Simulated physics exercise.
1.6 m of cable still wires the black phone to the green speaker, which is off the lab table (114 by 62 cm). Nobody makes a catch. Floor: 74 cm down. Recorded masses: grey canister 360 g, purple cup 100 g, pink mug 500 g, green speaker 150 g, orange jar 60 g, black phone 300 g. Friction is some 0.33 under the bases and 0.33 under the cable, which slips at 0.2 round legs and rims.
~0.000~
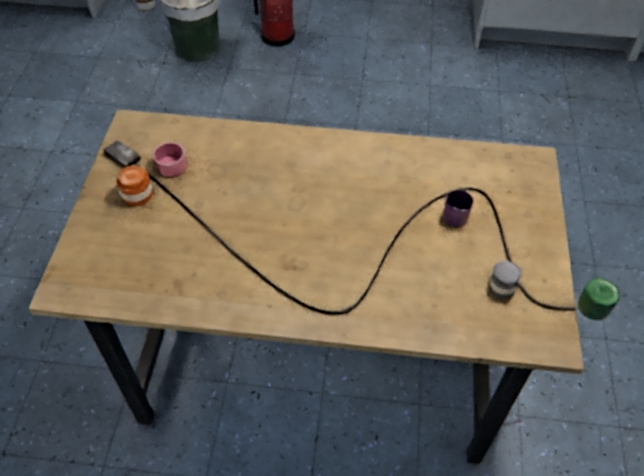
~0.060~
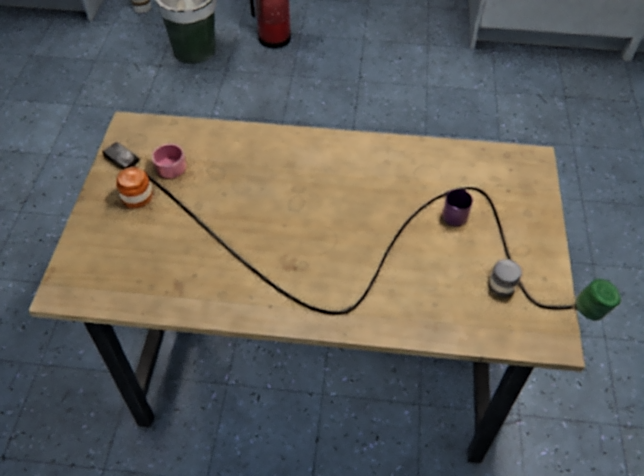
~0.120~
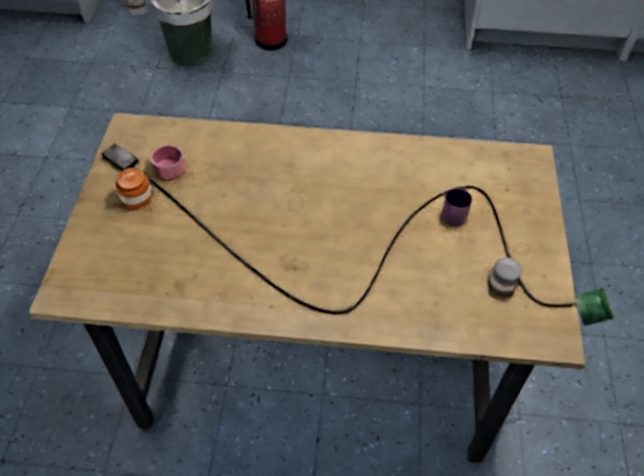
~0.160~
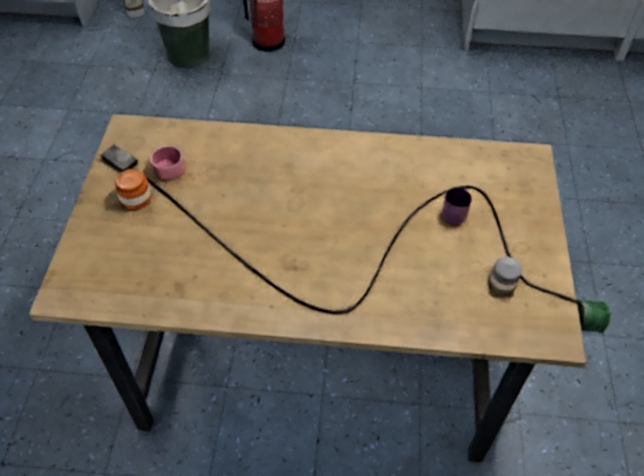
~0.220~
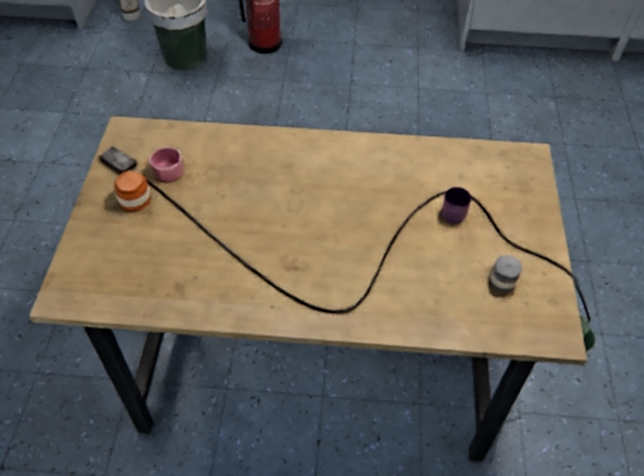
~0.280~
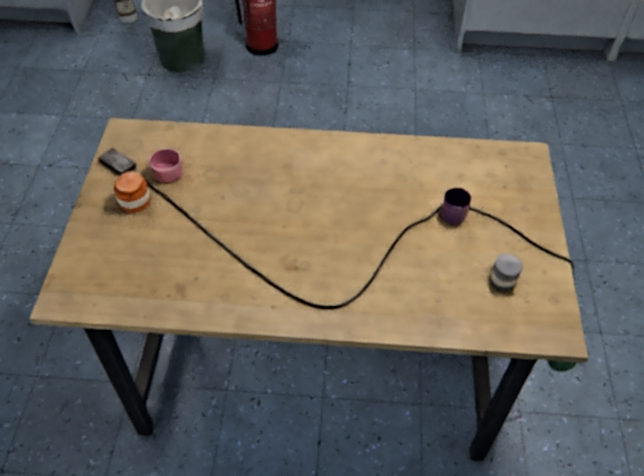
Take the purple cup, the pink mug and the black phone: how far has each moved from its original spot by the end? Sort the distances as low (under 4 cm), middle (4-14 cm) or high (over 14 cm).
Distances: Purple cup middle; pink mug low; black phone middle.
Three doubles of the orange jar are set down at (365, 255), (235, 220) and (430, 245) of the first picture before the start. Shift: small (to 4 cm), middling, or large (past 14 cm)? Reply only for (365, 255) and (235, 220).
Big and big.
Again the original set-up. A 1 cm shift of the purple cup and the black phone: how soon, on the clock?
On the clock, purple cup 0.32 s and black phone 0.50 s.
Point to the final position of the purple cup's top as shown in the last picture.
You'll find it ending up somewhere near (466, 221).
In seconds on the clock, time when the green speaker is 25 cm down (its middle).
It happens at 0.28 seconds on the clock.
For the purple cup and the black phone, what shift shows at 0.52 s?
I'd say the purple cup is some 6 cm out, the black phone some 2 cm.
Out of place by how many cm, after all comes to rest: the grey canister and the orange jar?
Final offset from start: Grey canister = 0 cm, orange jar = 0 cm.
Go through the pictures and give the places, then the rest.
In the first picture, purple cup (460, 200); pink mug (169, 153); black phone (121, 152); cable runs through (378, 271) (267, 280) (177, 199).
In the second picture, green speaker (602, 292); cable runs through (378, 270) (176, 200).
In the third picture, green speaker (594, 307); cable runs through (379, 270) (176, 201).
In the fourth picture, green speaker (589, 316); cable runs through (379, 269) (175, 202).
In the fifth picture, green speaker (577, 334); cable runs through (564, 269) (379, 269) (175, 203).
In the sixth picture, purple cup (458, 197); pink mug (165, 159); black phone (117, 160); cable runs through (478, 211) (383, 262) (270, 281) (175, 204).
After 0.5 s, the cable's tail end at (142, 174); purple cup 6 cm off its start, black phone 3 cm off its start, green speaker over the edge.
After 0.7 s, the cable's tail end at (153, 177); purple cup 8 cm off its start, black phone 6 cm off its start, pink mug 1 cm off its start.
After 1.0 s, the cable's tail end at (153, 178); purple cup 8 cm off its start at (467, 221), black phone 6 cm off its start at (134, 169), pink mug 1 cm off its start at (168, 158).
After 1.2 s, the cable's tail end at (153, 178); purple cup 8 cm off its start, black phone 6 cm off its start, pink mug 1 cm off its start.
After 2.4 s, the cable's tail end at (154, 179); purple cup 8 cm off its start at (466, 221), black phone 6 cm off its start at (135, 171), pink mug 1 cm off its start at (169, 158), green speaker over the edge.
